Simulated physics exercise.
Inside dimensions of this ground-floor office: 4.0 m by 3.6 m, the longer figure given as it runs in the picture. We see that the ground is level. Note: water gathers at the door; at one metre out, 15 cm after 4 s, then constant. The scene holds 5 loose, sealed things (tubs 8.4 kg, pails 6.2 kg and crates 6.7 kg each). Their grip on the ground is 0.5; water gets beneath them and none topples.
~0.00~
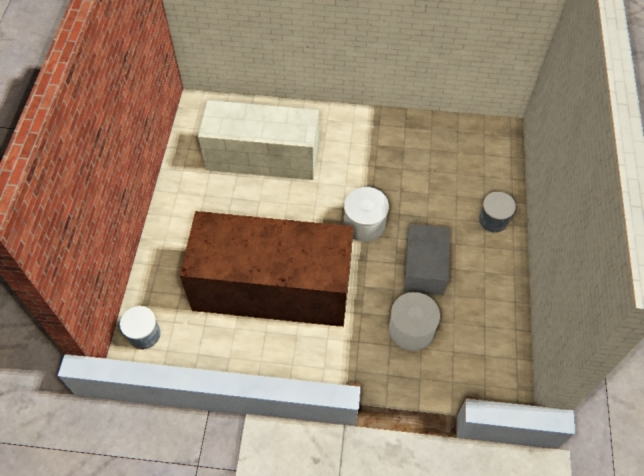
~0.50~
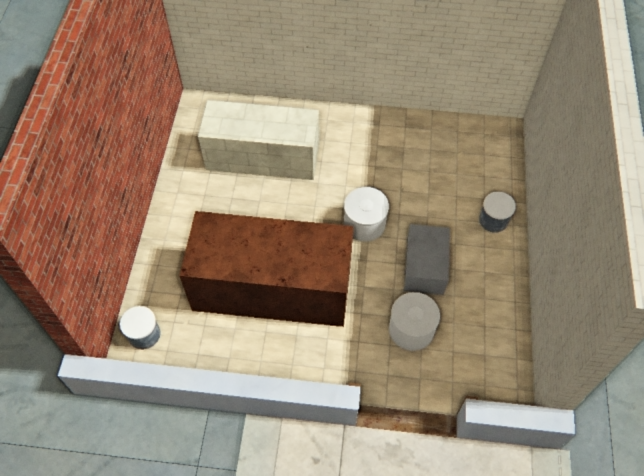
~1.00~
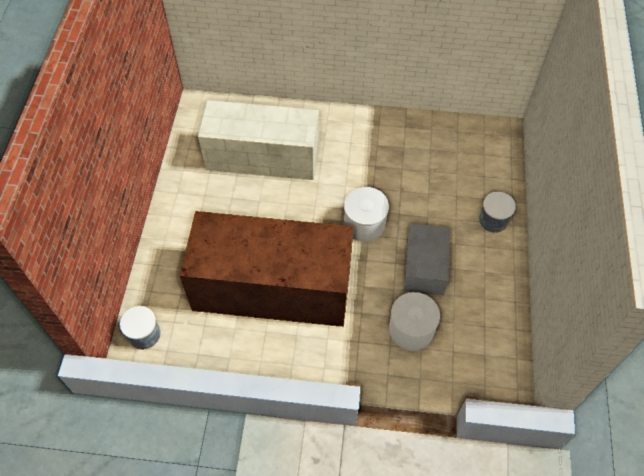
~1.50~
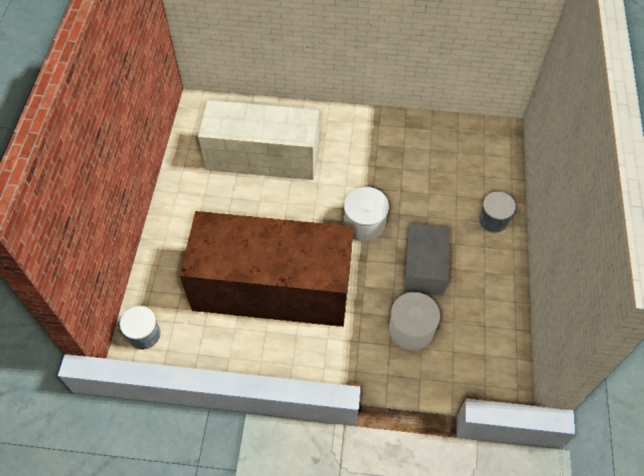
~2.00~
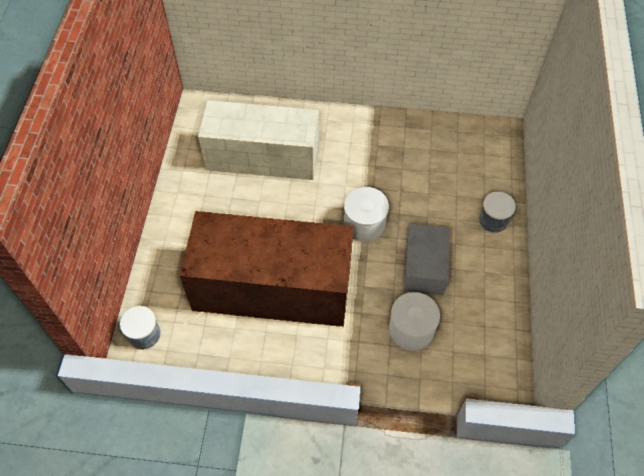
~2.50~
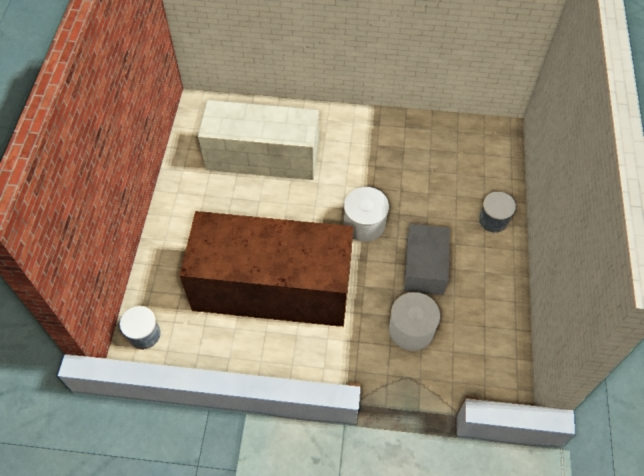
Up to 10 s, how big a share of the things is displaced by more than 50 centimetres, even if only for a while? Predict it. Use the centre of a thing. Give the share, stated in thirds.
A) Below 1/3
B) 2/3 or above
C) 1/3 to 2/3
Option C: 1/3 to 2/3.
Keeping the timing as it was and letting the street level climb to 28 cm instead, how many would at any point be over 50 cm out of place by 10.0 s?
With that change, 4 of them.
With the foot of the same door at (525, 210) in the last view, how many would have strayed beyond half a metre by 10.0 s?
The answer would then be 2.
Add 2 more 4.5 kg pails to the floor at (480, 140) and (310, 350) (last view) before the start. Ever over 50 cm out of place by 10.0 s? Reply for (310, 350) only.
I'd say not far enough.
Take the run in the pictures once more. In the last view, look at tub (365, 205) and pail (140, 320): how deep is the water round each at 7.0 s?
About 3 and 2 cm.
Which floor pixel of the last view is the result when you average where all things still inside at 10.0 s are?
About (355, 190).
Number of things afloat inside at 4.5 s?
At that time the total is 0.
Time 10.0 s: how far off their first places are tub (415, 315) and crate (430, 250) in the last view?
The first is 200 cm from its start, the second 200 cm.
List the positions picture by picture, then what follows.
A tub at (366, 206) rests on the ground; a pail at (500, 205) rests on the ground; 0.0 m2 under water; 0 of 5 have shifted, in the first frame.
A tub at (366, 206) rests on the ground; a pail at (500, 205) rests on the ground; 0.0 m2 under water; 0 of 5 have shifted, in the second frame.
A tub at (366, 206), on the bottom; a pail at (500, 205), on the bottom; 0.0 m2 under water; 0 of 5 have shifted, in the third frame.
A tub at (366, 206), on the bottom; a pail at (500, 205), on the bottom; water covers 0.0 m2; 0 of 5 have shifted, in the fourth frame.
A tub at (366, 206), on the bottom; a pail at (500, 205) rests on the ground; 0.0 m2 under water; 0 of 5 have shifted, in the fifth frame.
A tub at (366, 206) rests on the ground; a pail at (500, 205), on the bottom; 0.1 m2 under water; 0 of 5 have shifted, in the sixth frame.
After 3.5 s 0 of 5 are over 50 cm from their spots; 0 afloat.
After 4.5 s 0 of 5 are over 50 cm from their spots; 0 afloat.
After 7.0 s 2 of 5 are over 50 cm from their spots; 2 afloat.
After 10.0 s 3 of 5 are over 50 cm from their spots, and 3 have been at some point; 2 afloat.
